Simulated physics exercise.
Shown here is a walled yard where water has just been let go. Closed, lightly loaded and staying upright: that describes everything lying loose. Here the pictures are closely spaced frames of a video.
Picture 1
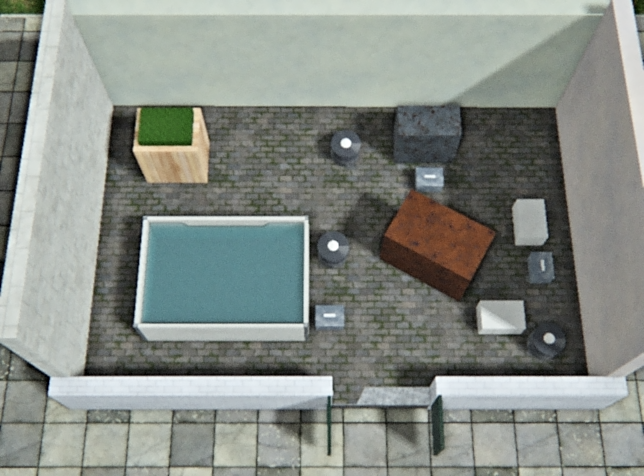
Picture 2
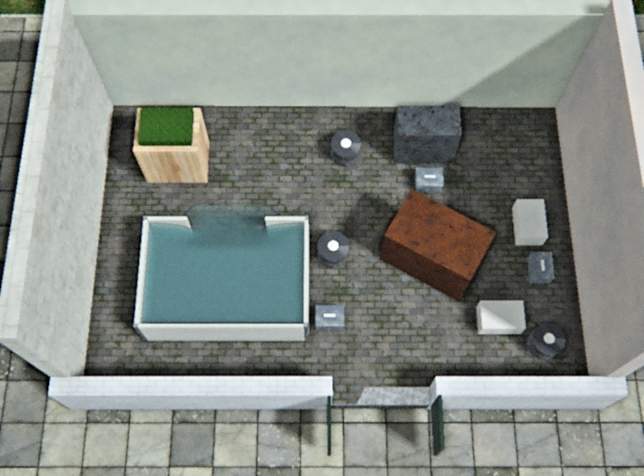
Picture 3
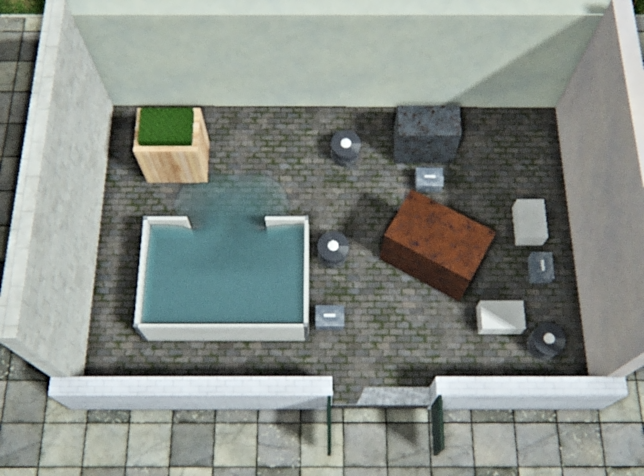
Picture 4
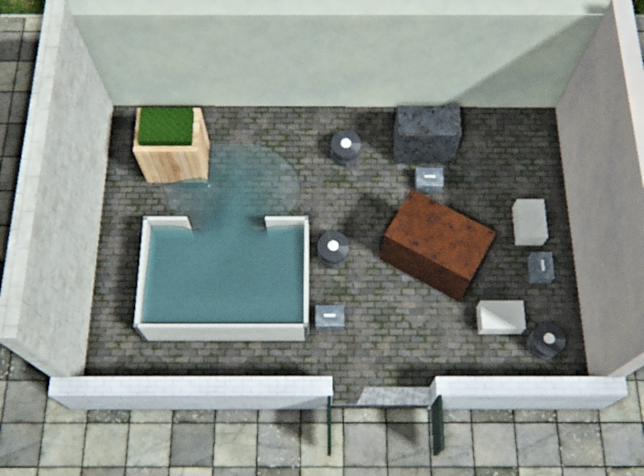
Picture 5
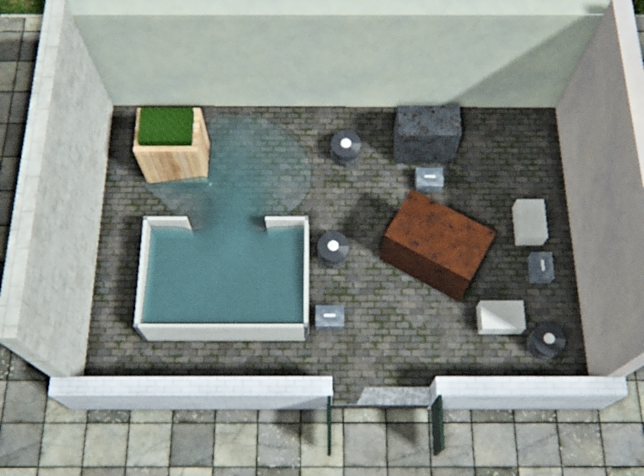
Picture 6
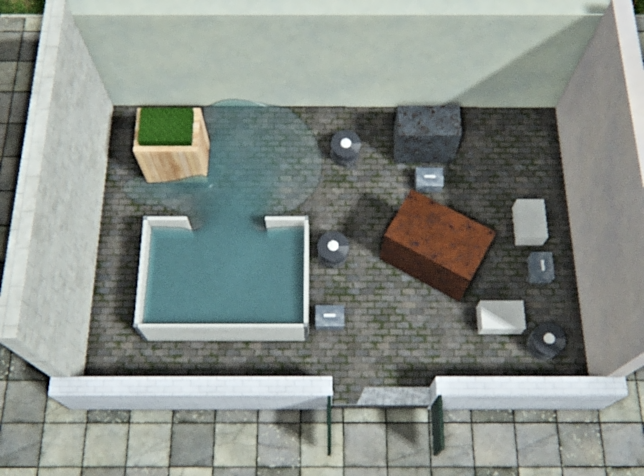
Water pours through a gap in the white pool's back wall and spreads across the paving.
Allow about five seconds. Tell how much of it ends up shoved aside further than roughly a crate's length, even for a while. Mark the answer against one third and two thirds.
One to two thirds of them.
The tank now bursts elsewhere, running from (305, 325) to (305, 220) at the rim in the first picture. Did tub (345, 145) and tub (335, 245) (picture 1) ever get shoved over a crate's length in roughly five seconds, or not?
The first one came up short, the second went the full distance.
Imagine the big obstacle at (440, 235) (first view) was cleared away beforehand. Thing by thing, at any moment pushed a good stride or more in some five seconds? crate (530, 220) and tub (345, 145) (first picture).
Shoved clear, shoved clear.
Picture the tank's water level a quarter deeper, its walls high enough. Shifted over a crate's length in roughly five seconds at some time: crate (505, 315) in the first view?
Fell short.
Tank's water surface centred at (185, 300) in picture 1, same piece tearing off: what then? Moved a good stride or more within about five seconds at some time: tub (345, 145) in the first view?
Travelled that far.
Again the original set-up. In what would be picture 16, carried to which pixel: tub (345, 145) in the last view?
It should end up around (379, 149).
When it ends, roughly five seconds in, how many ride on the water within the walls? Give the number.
My count is 2.
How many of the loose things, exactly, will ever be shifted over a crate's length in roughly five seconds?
That adds up to 4.
A moment on, 0 of 8 are well off their spots; 0 afloat.
Next, 1 of 8 are well off their spots; 1 afloat.
Later, 1 of 8 are well off their spots; 1 afloat.
In the end, 4 of 8 are well off their spots, and 4 have been at some point; 2 afloat.
